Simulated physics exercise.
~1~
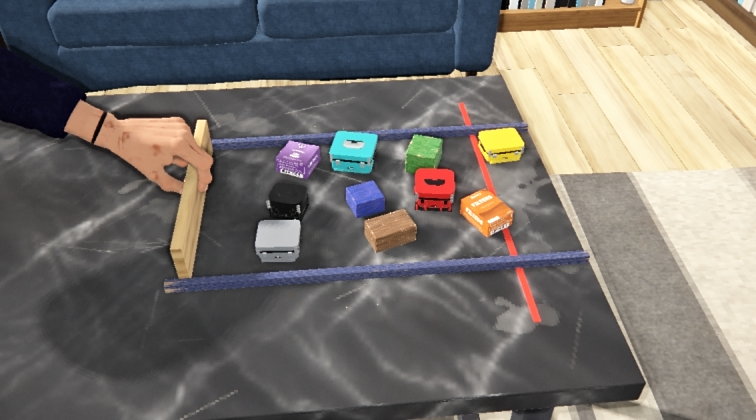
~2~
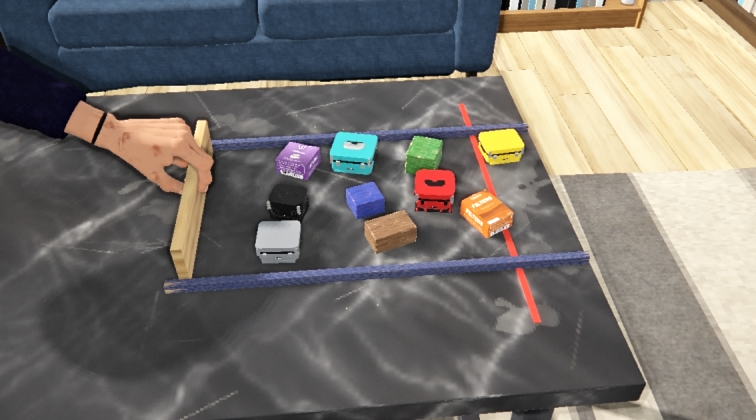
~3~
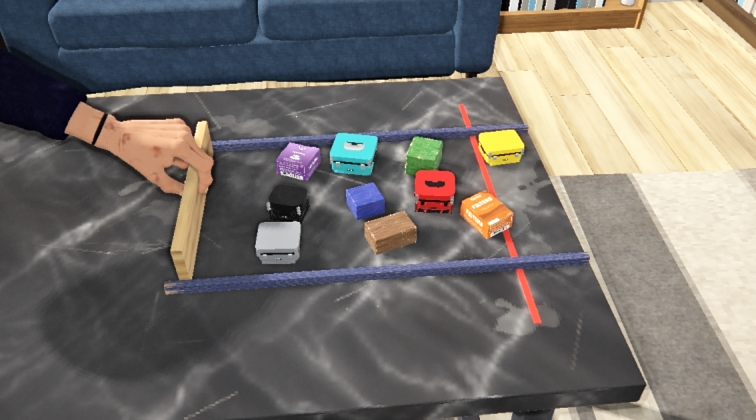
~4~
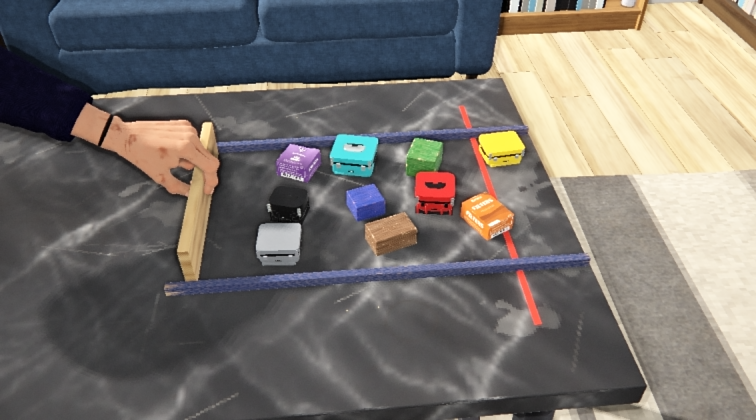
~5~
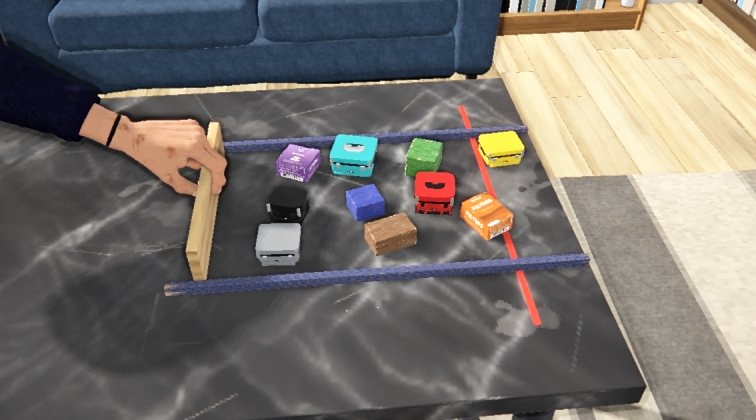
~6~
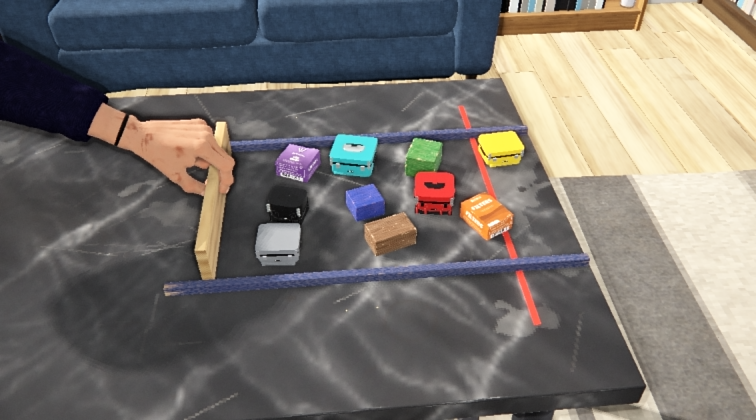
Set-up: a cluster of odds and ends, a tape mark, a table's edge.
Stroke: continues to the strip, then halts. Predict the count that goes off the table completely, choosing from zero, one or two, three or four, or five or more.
The pieces that topple off will total three or four.
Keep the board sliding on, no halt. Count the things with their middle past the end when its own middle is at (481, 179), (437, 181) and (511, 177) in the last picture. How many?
Respectively 4, 1 and 7.
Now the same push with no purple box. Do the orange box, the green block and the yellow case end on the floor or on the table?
Orange box down; green block still up; yellow case down.
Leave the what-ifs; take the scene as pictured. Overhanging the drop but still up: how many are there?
Count of overhanging things: 2.
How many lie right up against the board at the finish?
Counting them up gives 3.
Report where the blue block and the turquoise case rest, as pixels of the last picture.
First: About (543, 194); second: About (531, 146).
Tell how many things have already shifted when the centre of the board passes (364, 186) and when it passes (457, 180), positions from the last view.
Up to then 8, and up to the other point 10.
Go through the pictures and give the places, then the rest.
The first picture shows yellow case (500, 146); orange box (486, 212); red case (434, 190); board (194, 193); tape (492, 191).
The second picture shows orange box (486, 213); grey case (279, 242).
The third picture shows red case (434, 192); board (195, 195).
The fourth picture shows yellow case (501, 150); purple box (299, 163).
The fifth picture shows orange box (487, 216); green block (424, 159).
The sixth picture shows yellow case (500, 150); orange box (486, 216); red case (434, 194); board (216, 195); tape (492, 194).
A little later, none off yet; yellow case at rest near (500, 150); orange box at rest near (486, 216); red case at rest near (434, 194).
Next, none off yet; yellow case at rest near (500, 150); orange box moving near (490, 217); red case shifted about its own width near (463, 190).
Later still, one off so far; yellow case on its side near (560, 185); orange box shifted well along near (559, 214); red case shifted well along near (536, 185).
When it is over, the number that fall off is three or four; down, green block, red case, orange box and yellow case.
